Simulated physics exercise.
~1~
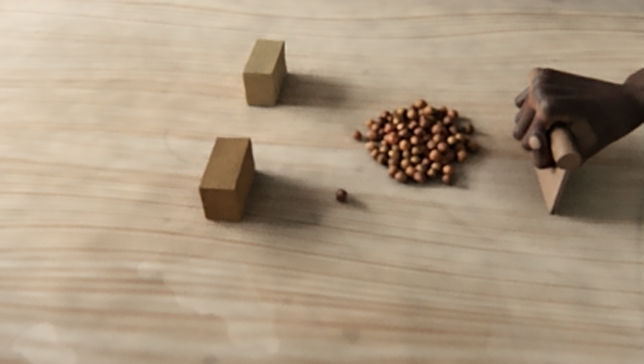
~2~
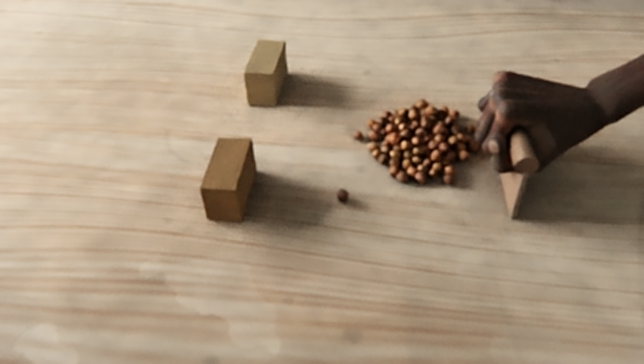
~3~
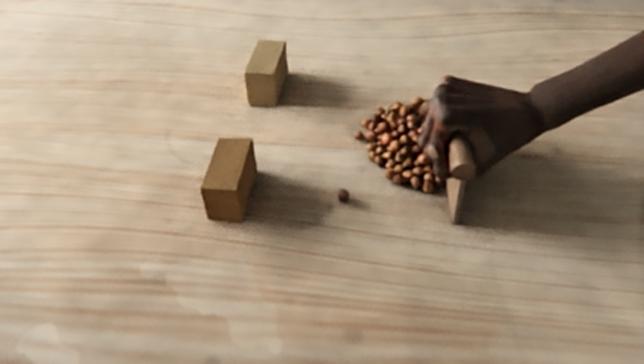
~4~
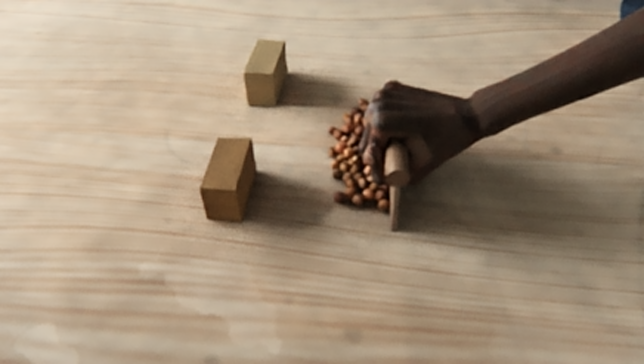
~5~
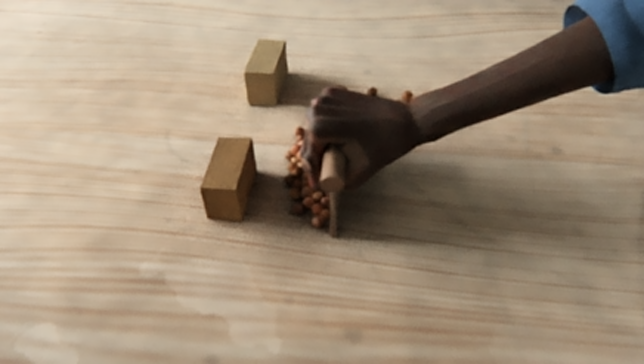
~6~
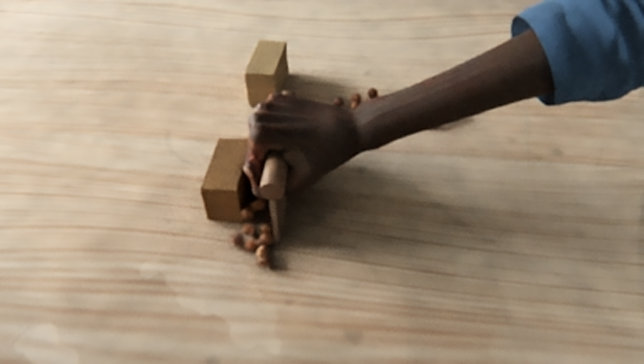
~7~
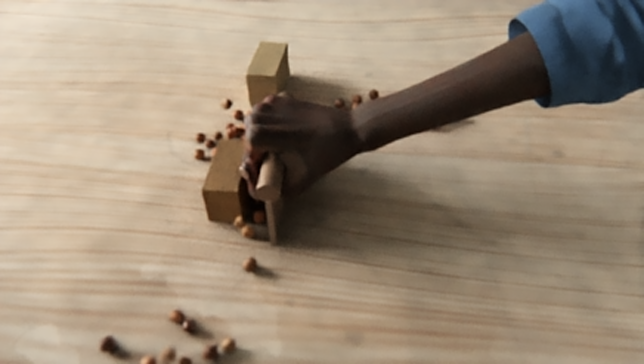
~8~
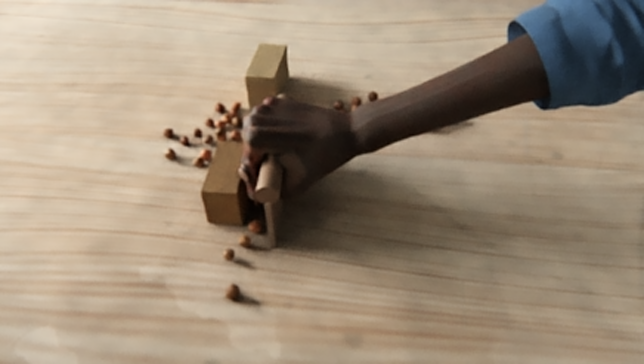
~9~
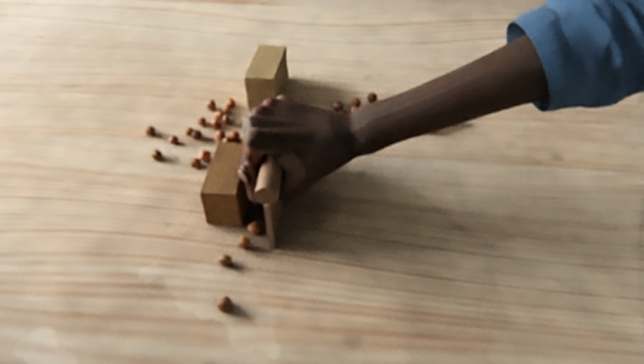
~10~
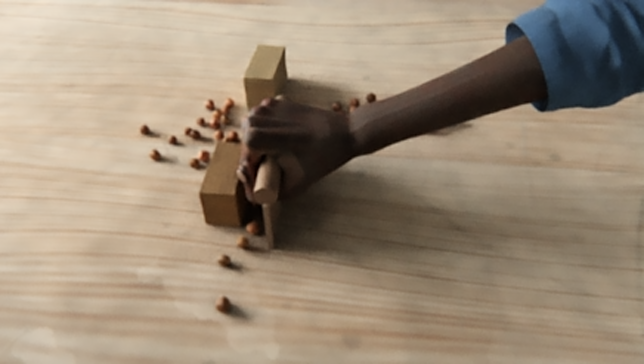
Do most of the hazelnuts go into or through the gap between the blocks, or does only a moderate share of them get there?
Only a moderate share gets into or through the gap. Some scatter behind the blocks, while most are held up in front of them.
